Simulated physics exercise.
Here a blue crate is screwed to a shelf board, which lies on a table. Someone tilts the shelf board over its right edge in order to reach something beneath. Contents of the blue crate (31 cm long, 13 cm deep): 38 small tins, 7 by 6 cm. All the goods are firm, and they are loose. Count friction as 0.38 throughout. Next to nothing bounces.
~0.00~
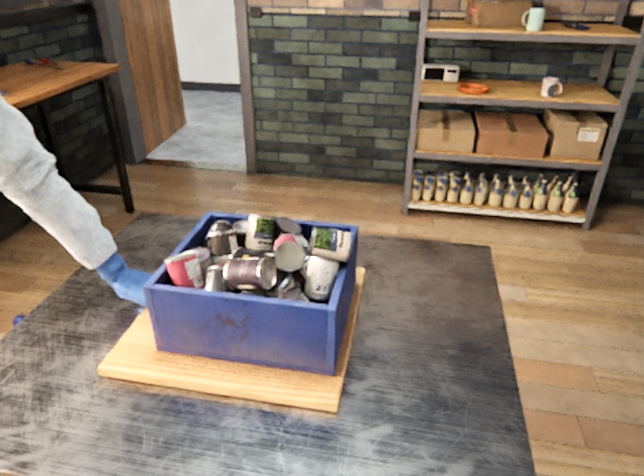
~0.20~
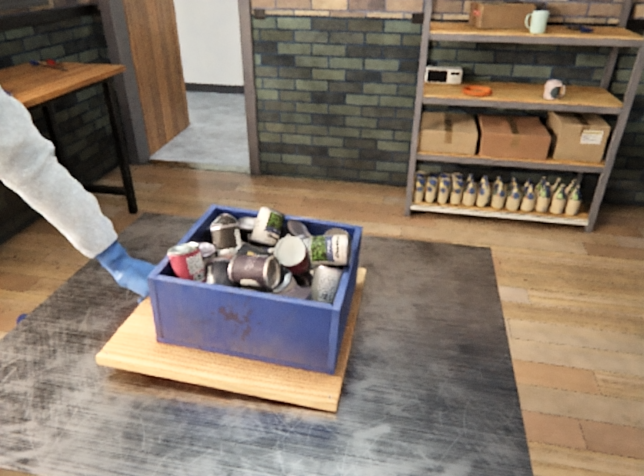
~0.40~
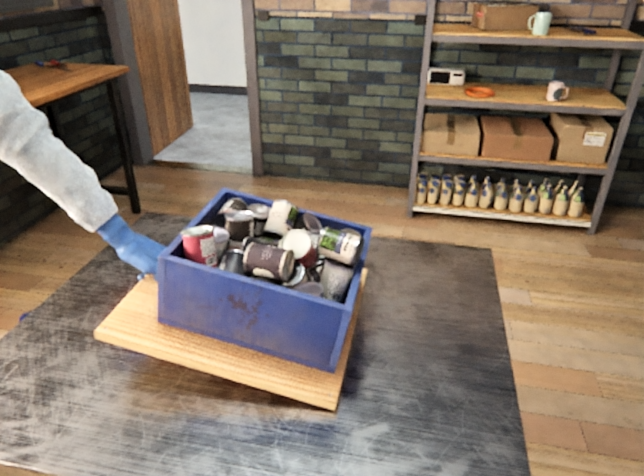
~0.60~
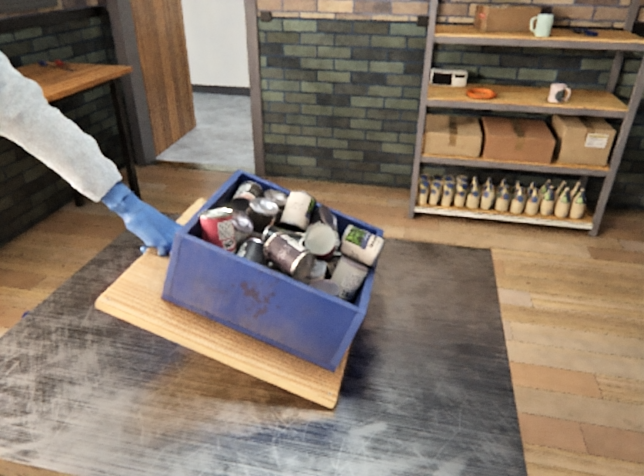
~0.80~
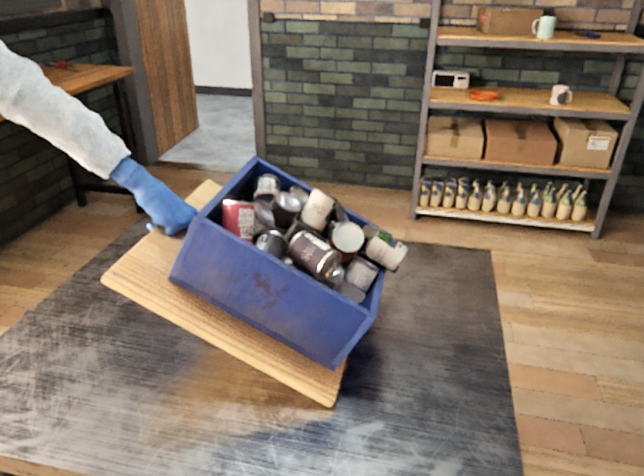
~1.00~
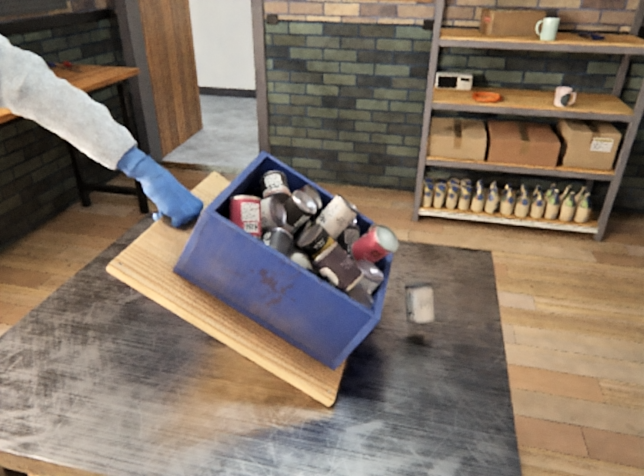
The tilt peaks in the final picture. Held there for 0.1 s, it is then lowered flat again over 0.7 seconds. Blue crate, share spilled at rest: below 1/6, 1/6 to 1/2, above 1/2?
It never loses a sixth.
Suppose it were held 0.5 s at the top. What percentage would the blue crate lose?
In that case the blue crate sheds 10 percent of its load.
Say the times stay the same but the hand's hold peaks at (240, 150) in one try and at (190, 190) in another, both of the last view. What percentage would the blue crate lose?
Loss for the blue crate - 30 percent, then 20 percent.
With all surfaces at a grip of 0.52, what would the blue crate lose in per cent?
Blue crate 10 per cent.
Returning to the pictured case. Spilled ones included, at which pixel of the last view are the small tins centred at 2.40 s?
I'd say near (270, 291).
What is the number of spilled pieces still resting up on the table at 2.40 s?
The number is some 3.
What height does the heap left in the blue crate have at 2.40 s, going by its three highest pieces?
Roughly 15 centimetres.
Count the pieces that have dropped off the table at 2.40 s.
That count sits near 0.
After 1.22 s, tilt 28°; 2 of 38 out of the blue crate.
After 1.50 s, tilt 12°; 3 of 38 out of the blue crate.
After 1.90 s, tilt 0°; 3 of 38 out of the blue crate.
Final count (at 2.40 s), 3 of 38 out of the blue crate. Asked share, 3 of 38, 8 per cent.
